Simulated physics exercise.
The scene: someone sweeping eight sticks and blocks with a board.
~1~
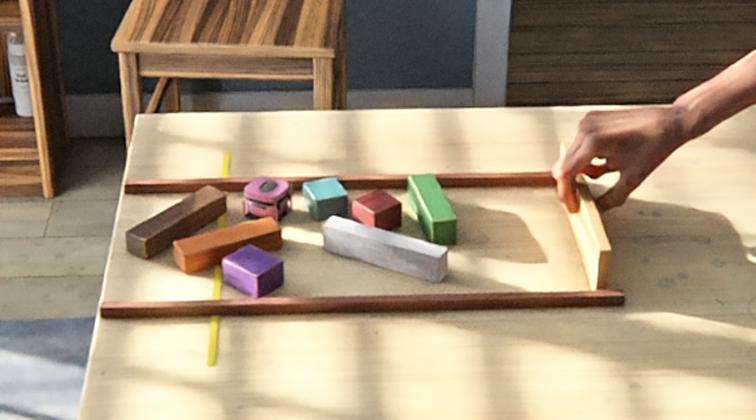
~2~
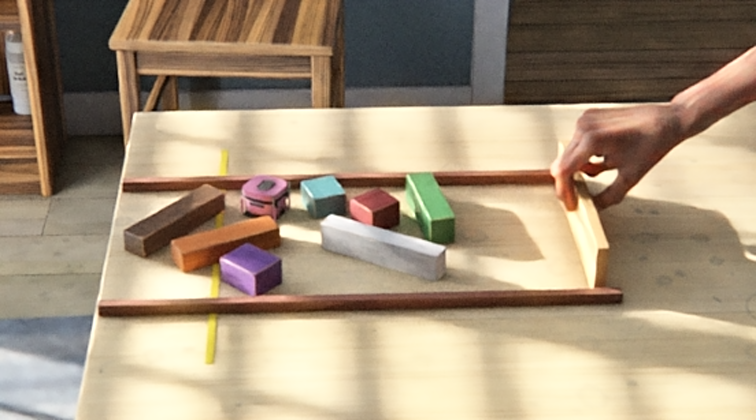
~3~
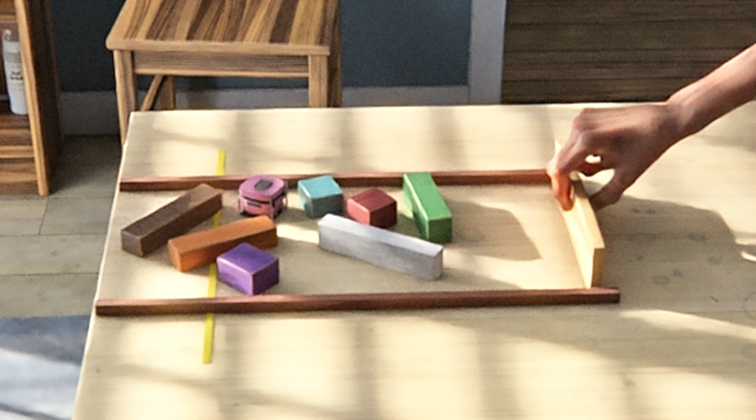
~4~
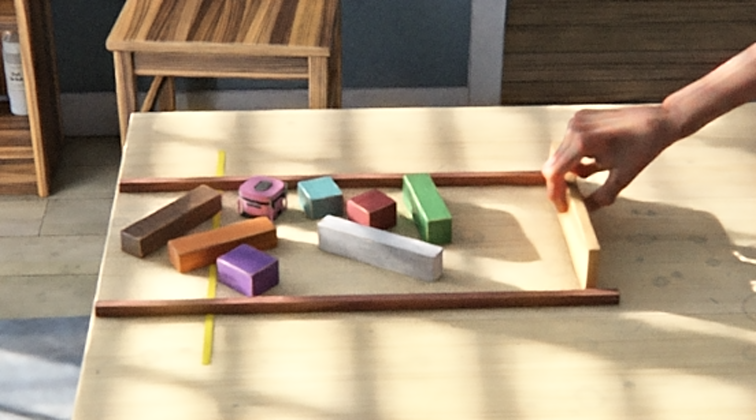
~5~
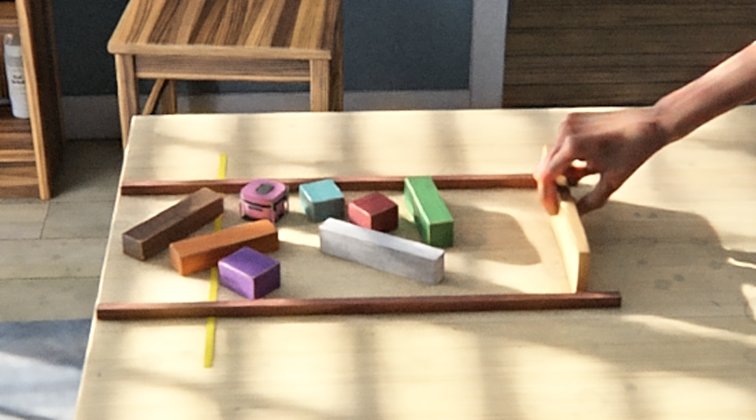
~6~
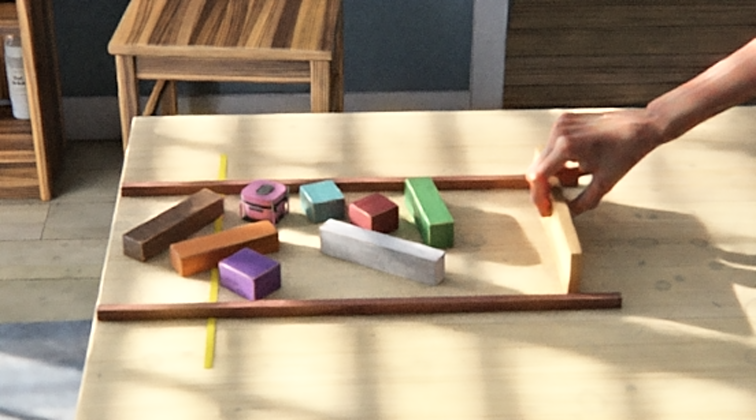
The clip shows a hand holding an upright wooden board at the right end of two rails on a table, sliding it slightly left toward colourful sticks and blocks, which stay still near a yellow line.
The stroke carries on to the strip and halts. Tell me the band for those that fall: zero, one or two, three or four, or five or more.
Here the number that fall off is one or two.
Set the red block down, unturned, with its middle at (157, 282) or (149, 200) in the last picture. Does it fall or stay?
In turn it is kept; drops off.
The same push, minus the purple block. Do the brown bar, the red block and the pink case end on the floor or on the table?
The brown bar tumbles off; the red block is kept; the pink case holds on.
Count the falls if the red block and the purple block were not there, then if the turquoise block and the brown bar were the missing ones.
First 1, then 0.
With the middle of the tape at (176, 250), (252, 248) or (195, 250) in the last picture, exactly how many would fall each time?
The counts: 3, 0 and 2.
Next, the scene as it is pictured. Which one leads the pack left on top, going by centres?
It is the orange stick.
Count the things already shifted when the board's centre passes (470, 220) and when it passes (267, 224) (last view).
At the one place 0, at the other 8.
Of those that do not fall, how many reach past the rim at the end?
The number is 1.
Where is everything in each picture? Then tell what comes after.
The first frame shows brown bar (178, 222); orange stick (229, 245); purple block (253, 272); board (583, 215); tape (220, 246).
The second frame shows orange stick (227, 243); red block (375, 212).
The third frame shows purple block (249, 270); white bar (380, 247).
The fourth frame shows brown bar (173, 221); turquoise block (321, 198).
The fifth frame shows orange stick (225, 247); board (564, 217).
The sixth frame shows brown bar (175, 225); orange stick (226, 248); purple block (250, 275); board (556, 218); tape (217, 249).
Early on, none off yet; brown bar at rest near (175, 225); orange stick at rest near (226, 248); purple block at rest near (250, 275).
A while later, none off yet; brown bar travelled a little near (144, 222); orange stick travelled about its own width near (148, 262); purple block travelled about its own width near (221, 279).
Finally, the number that fall off is one or two; lost, brown bar.
